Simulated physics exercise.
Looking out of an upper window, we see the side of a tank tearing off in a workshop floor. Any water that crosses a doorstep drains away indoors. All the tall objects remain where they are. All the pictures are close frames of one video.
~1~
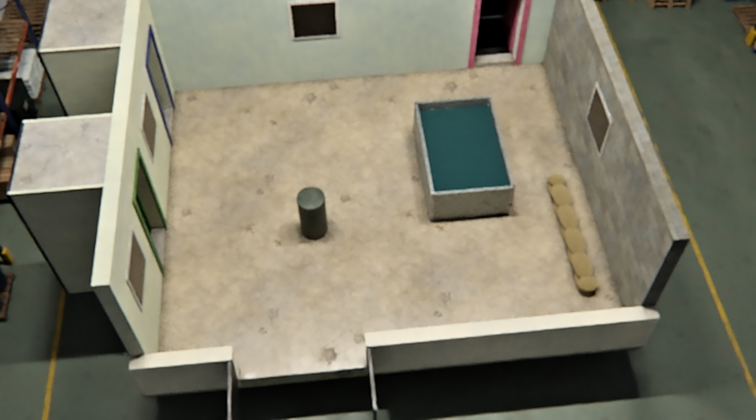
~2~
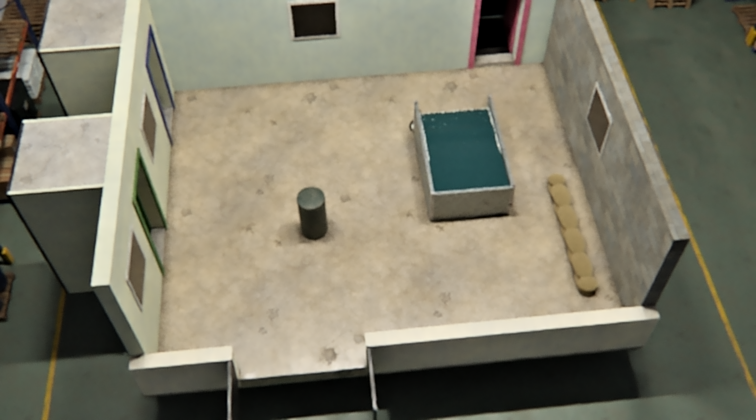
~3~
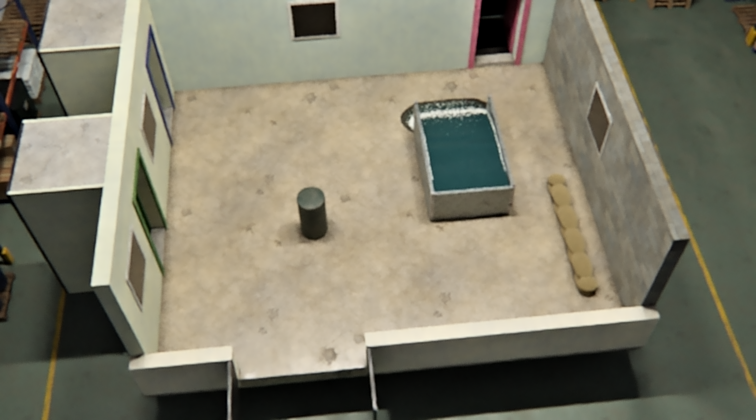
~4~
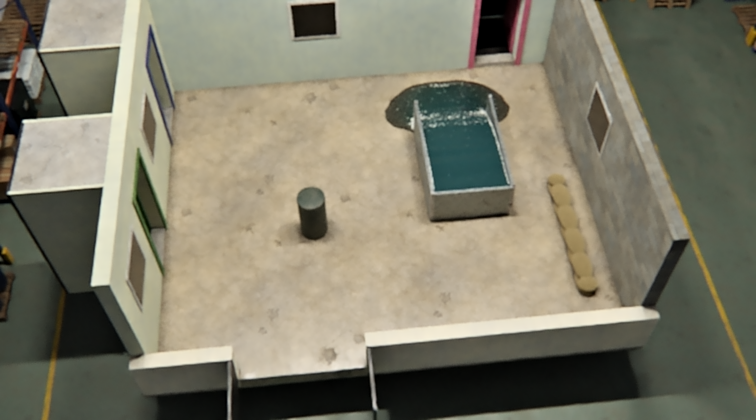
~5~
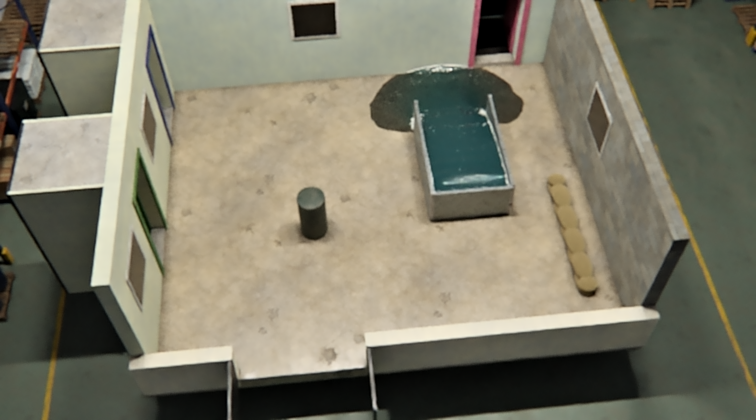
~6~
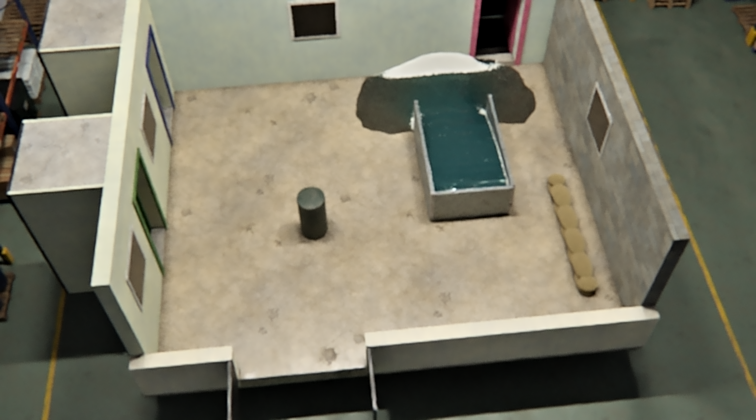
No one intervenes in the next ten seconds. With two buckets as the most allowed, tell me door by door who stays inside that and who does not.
Here it is: The pink door does not; the green door stays inside it; the blue door does not.
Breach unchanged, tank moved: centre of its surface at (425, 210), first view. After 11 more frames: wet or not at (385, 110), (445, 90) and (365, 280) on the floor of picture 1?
First one gets inundated, next one gets inundated, last one stays unwetted.
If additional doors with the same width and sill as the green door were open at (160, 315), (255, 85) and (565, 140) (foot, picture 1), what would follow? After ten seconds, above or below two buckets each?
One, ends up below; two, ends up below; three, ends up below.
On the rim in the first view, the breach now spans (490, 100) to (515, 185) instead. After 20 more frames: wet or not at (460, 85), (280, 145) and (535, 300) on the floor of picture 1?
Soaked, untouched, soaked.
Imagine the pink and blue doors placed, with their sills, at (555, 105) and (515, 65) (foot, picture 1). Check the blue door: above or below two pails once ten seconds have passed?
The answer is that blue door tops the limit.
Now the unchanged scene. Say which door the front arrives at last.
I'd go with the door marked green.
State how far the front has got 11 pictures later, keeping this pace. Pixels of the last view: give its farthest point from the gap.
The flood front should get to about (209, 90).
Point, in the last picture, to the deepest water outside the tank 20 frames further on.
Somewhere around (535, 65).
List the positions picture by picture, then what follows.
In the first picture, still water in the water tank at (462, 146).
In the second picture, water pours out on the water tank's far side and has run to a hidden place.
In the third picture, the front is at a hidden place, out from the gap on the water tank's far side.
In the fourth picture, water pours out on the water tank's far side and has run to (409, 91).
In the fifth picture, the front is at (478, 69), out from the gap on the water tank's far side.
In the sixth picture, water pours out on the water tank's far side and has run to (505, 67).
A moment on, water covers 15 % of the floor; the pink door over two buckets in, the green door not reached, the blue door not reached.
Next, water covers 20 % of the floor; the pink door far over two buckets in, the green door not reached, the blue door not reached.
Then, water covers 45 % of the floor; the pink door far over two buckets in, the green door not reached, the blue door over two buckets in.
Later, water covers 65 % of the floor; the pink door far over two buckets in, the green door wet at the sill, nothing in, the blue door over two buckets in.
In the end, water covers 90 % of the floor; the pink door far over two buckets in, the green door wet at the sill, nothing in, the blue door over two buckets in.
